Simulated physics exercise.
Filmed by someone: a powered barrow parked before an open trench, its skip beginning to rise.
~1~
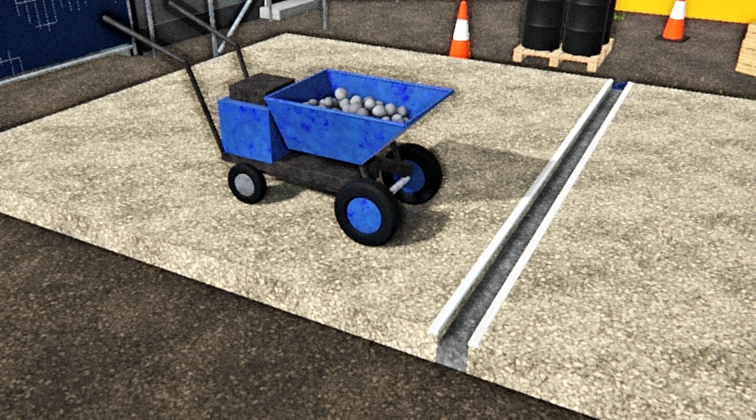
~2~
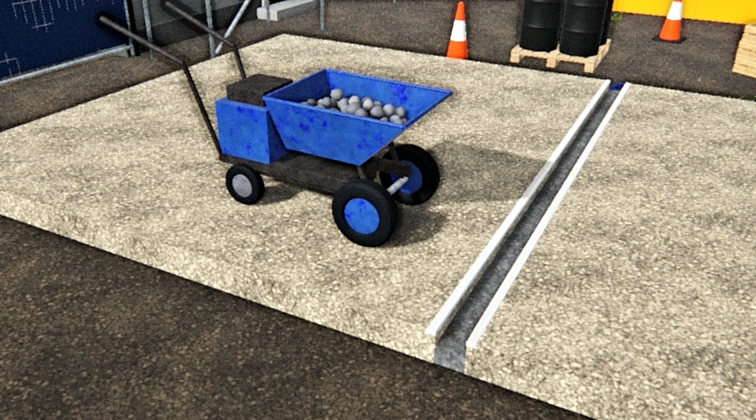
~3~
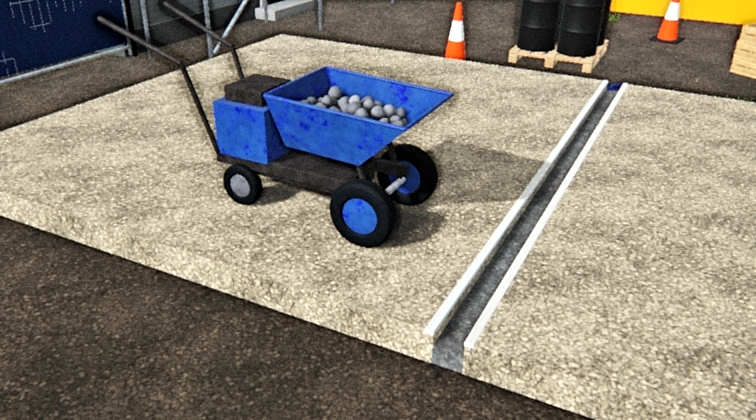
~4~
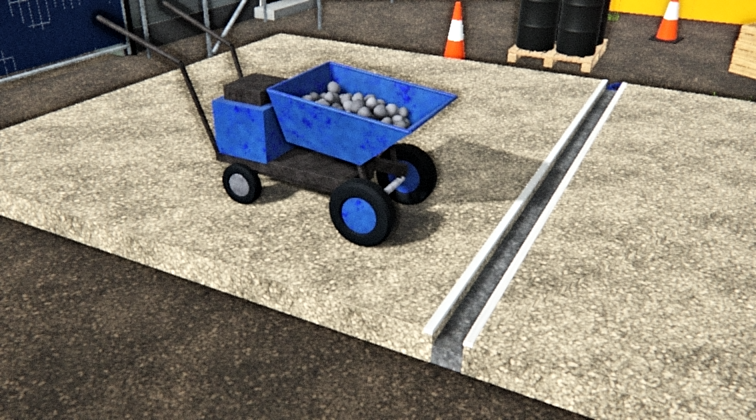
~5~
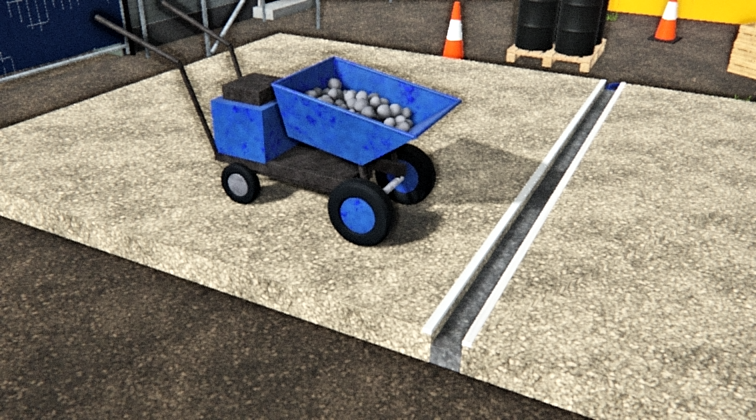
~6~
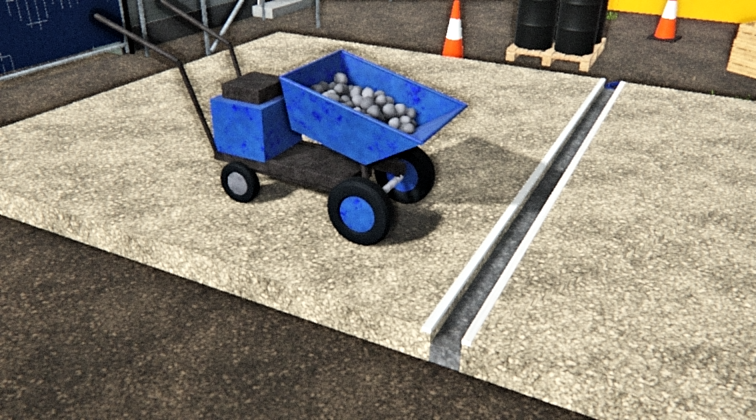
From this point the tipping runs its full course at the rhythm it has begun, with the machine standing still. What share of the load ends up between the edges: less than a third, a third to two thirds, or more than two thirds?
Its aim will yield a share of a third to two thirds.
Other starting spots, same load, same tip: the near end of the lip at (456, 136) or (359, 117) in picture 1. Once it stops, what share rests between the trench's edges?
First some 0, then 30 per cent.
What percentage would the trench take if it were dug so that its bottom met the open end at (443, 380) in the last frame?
The share would be around 70 per cent.
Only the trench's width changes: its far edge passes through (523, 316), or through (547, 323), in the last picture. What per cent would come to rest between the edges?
80 %, give or take, and then 90 %.
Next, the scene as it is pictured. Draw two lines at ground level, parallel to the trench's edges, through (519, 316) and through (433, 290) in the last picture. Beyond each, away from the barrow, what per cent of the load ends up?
Estimate, first then second: 20 %, 80 %.
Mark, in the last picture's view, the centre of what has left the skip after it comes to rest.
Near (510, 247).
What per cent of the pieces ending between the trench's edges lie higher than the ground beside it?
Estimate: Close to 45 in a hundred.
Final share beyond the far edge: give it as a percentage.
Around 30 per cent.
Soon after the last picture, skip tipped steeply; all in the skip.
A little later, skip tipped right over; most in the skip; a stray few short of the trench; about a quarter in or heaped over the trench; a stray few beyond it; a stray few falling.
Later still, skip tipped right over; about a quarter in the skip; a small part short of the trench; about half in or heaped over the trench; about a quarter beyond it.
At rest, skip tipped right over; about a quarter in the skip; a small part short of the trench; about half in or heaped over the trench; about a quarter beyond it.
